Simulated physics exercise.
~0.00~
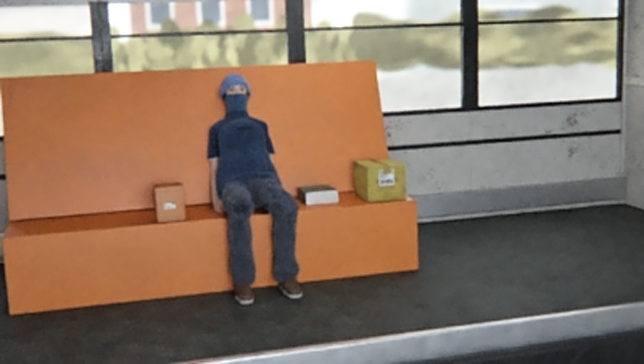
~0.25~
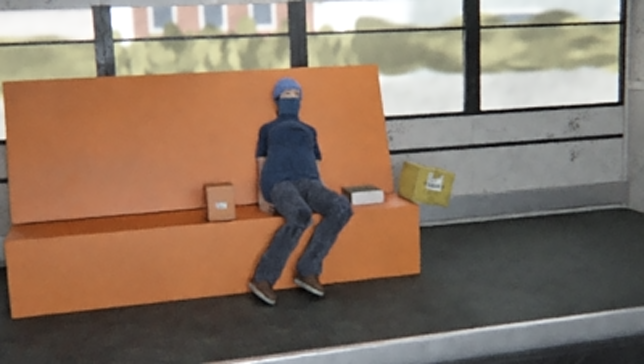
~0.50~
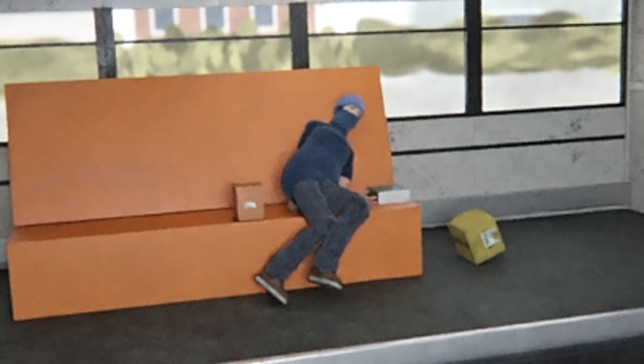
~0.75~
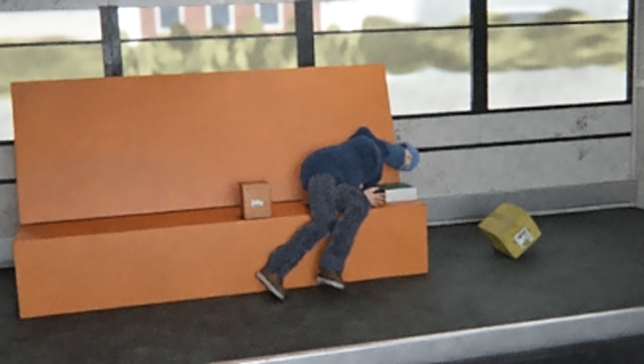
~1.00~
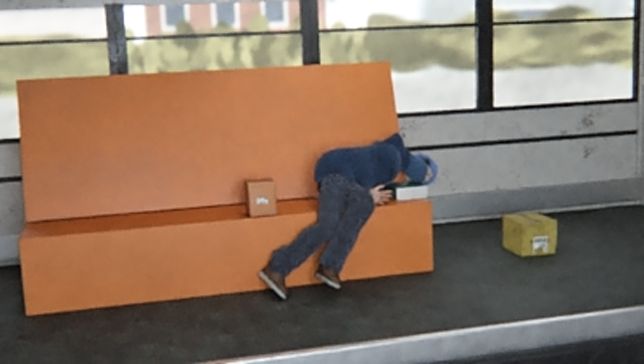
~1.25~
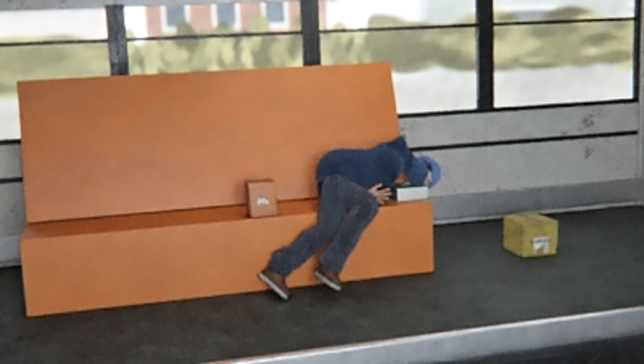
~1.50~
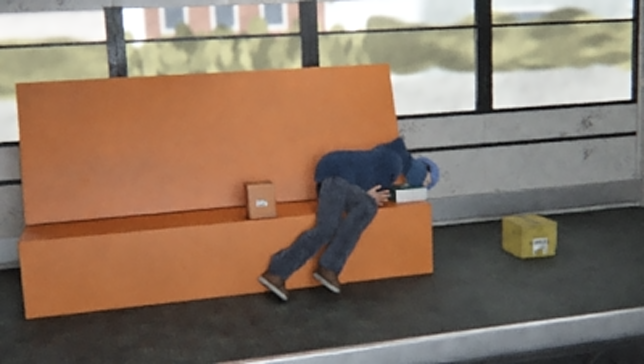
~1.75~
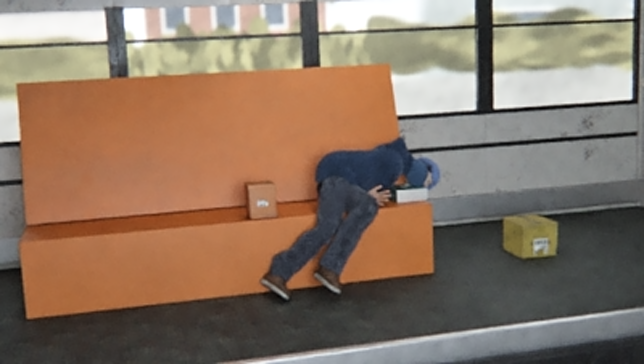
On a shuttle's long orange bench, a slumped passenger and three boxes slid right; the yellow one tumbled off the end onto the floor, while the passenger toppled sideways over the pale box and lay still, hips still on the seat.
